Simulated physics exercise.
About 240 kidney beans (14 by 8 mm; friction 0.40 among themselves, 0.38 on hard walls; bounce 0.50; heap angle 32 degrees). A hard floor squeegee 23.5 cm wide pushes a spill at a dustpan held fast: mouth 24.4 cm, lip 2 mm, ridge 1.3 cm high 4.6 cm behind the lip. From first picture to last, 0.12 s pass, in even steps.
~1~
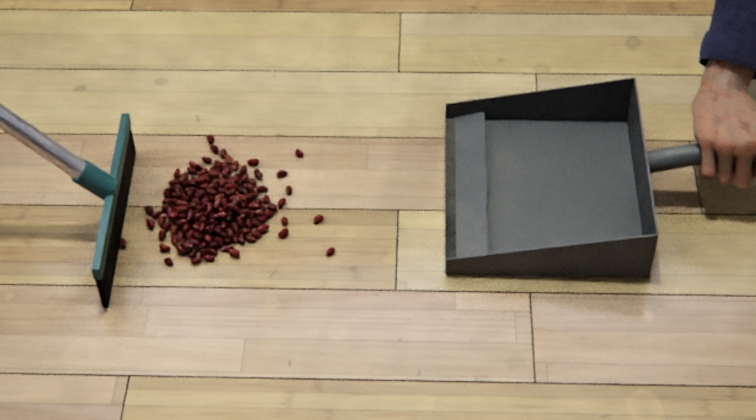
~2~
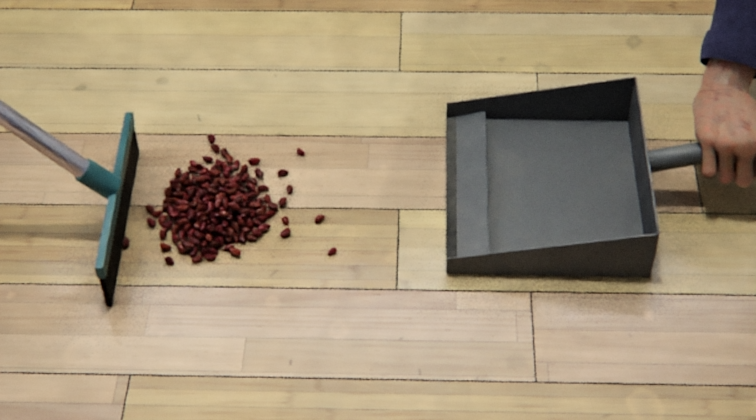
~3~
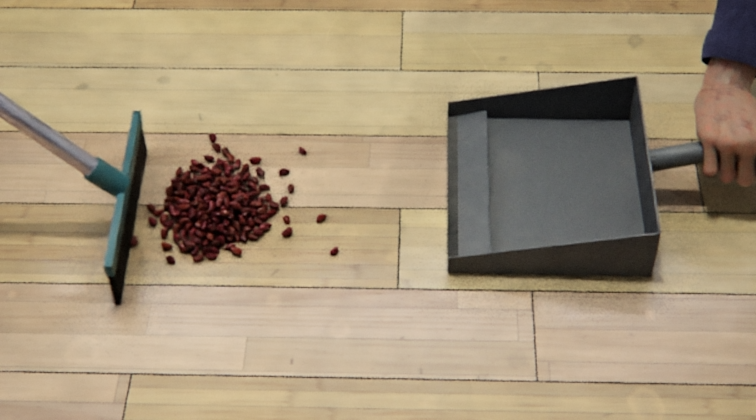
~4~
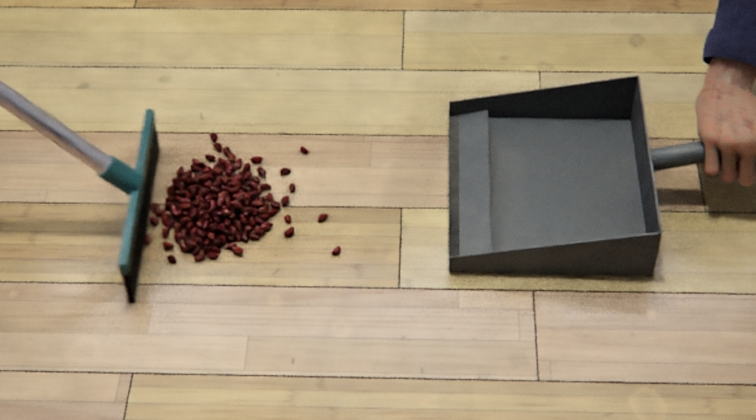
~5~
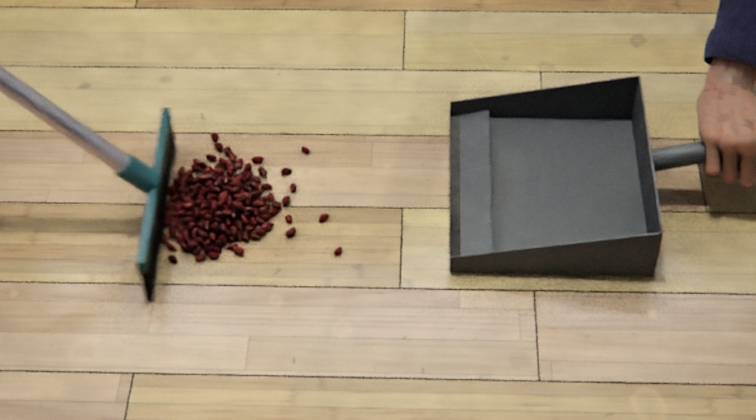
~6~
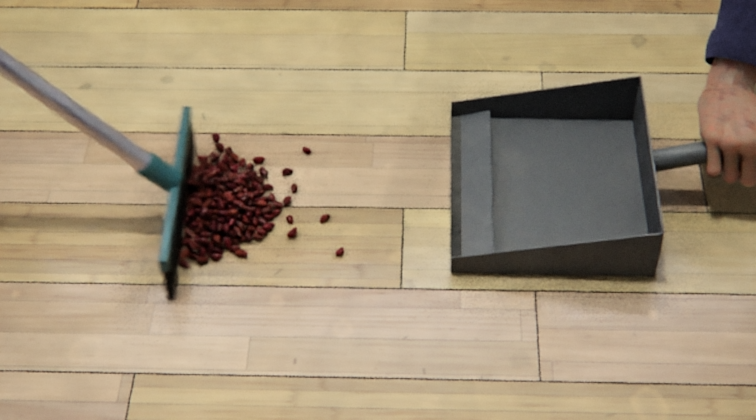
To begin with, a loose pile of dark red beans lies on a wooden floor between a green-edged squeegee on the left and a gray dustpan gripped by a hand on the right. The squeegee slides rightward, meets the pile and presses into its left side, while the dustpan stays almost still.
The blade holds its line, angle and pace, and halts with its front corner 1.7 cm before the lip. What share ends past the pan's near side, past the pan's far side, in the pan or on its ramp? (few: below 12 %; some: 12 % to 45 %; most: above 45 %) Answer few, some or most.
Near side few, far side few, pan most.
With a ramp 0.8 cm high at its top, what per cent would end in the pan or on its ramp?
In that case some 65 per cent.
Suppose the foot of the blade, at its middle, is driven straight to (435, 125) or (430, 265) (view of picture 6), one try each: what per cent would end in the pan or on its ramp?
Some 40 and 35 per cent.
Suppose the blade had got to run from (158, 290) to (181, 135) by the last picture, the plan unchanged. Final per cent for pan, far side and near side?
Pan 15, far 0, near 30.
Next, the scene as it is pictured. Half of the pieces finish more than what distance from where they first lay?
About 30 cm.
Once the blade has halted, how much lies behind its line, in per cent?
Roughly 5 per cent.
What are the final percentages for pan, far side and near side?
Near side 10; far side 5; pan 60.
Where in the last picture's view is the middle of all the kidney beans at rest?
Around (467, 186).
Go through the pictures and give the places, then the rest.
In the first picture, blade from (98, 274) to (126, 123), moved 0.0 cm, 0 of the pieces shifted so far; middle of the pieces at (219, 206); pan at (559, 194).
In the second picture, blade from (101, 273) to (130, 122), moved 0.3 cm, 0 of the pieces shifted so far; middle of the pieces at (220, 206).
In the third picture, blade from (110, 271) to (138, 120), moved 1.1 cm, 1 of the pieces shifted so far; middle of the pieces at (222, 205).
In the fourth picture, blade from (124, 269) to (151, 119), moved 2.4 cm, 2 of the pieces shifted so far; middle of the pieces at (223, 204).
In the fifth picture, blade from (143, 267) to (167, 117), moved 4.2 cm, 14 of the pieces shifted so far; middle of the pieces at (224, 204).
In the sixth picture, blade from (165, 265) to (187, 116), moved 6.4 cm, 152 of the pieces shifted so far; middle of the pieces at (228, 204); pan at (564, 192).
Then, 0.17 s after the last picture, middle of the blade 16 cm from the lip; 0 % over the lip, far side 0 %, near side 5 %.
Then, 0.29 s after the last picture, middle of the blade 6 cm from the lip; 0 % over the lip, far side 5 %, near side 5 %.
Then, 0.53 s after the last picture, middle of the blade 2 cm from the lip; 60 % over the lip, far side 5 %, near side 10 %.
In the end, near side 10 %, far side 5 %, pan 60 %, in front of the lip or behind the blade 25 %.
